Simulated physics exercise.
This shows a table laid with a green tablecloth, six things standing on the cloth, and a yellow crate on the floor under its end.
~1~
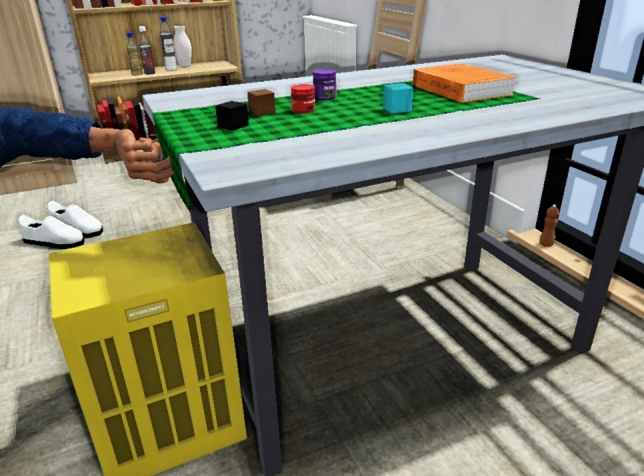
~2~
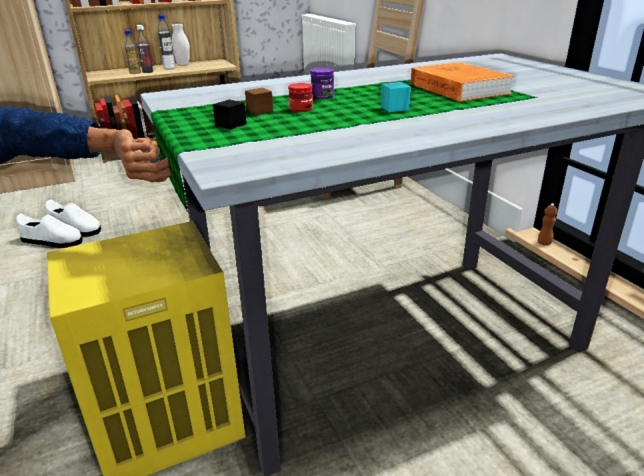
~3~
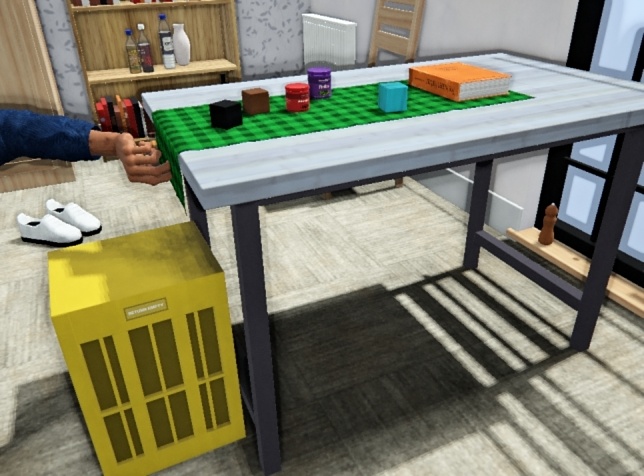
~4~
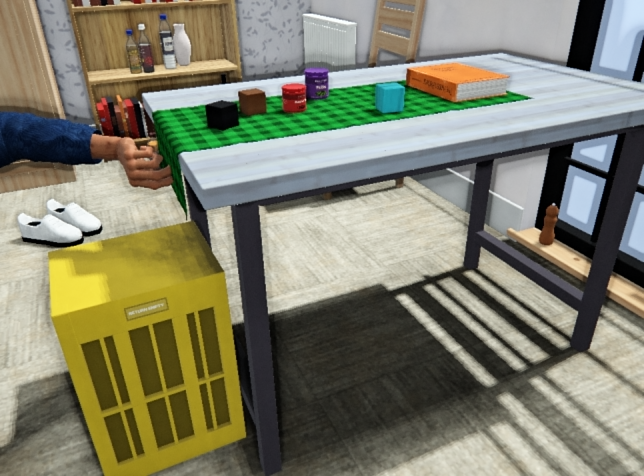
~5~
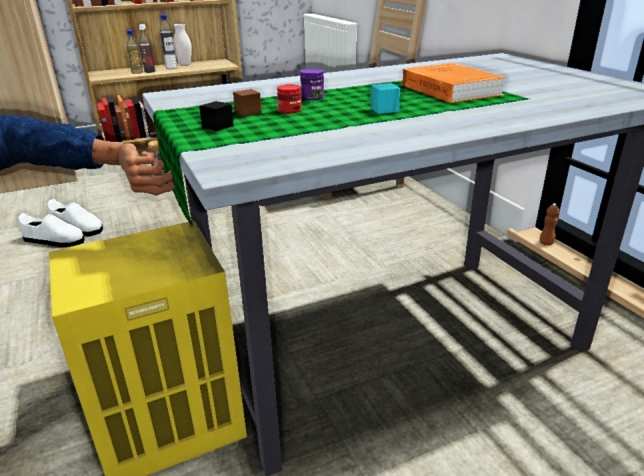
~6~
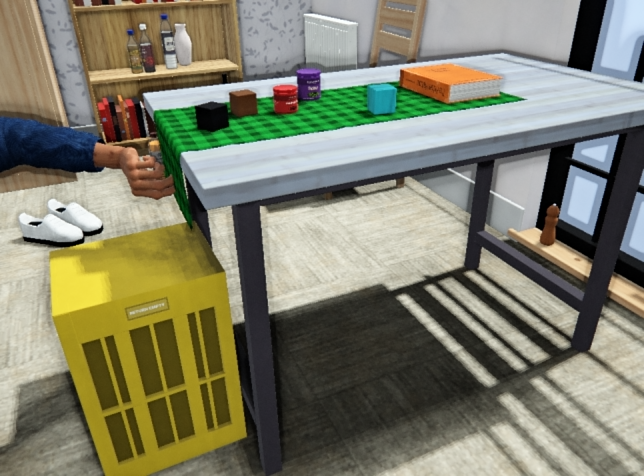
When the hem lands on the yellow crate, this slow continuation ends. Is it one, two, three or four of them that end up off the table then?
It is one.
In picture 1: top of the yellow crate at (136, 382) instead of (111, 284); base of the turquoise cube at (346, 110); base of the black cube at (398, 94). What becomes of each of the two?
The turquoise cube? Lost. The black cube? Safe.
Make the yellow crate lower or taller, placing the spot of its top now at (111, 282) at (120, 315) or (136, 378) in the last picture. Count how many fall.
Respectively 2 and 4.
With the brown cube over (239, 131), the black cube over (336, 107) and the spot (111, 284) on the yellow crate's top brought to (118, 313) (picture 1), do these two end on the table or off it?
The brown cube does not stay aboard, and the black cube stays aboard.
Soon after, hem near (180, 228); all still up.
After that, hem on the crate; black cube gone.
In the end, hem on the crate; black cube gone. Over the edge go one.
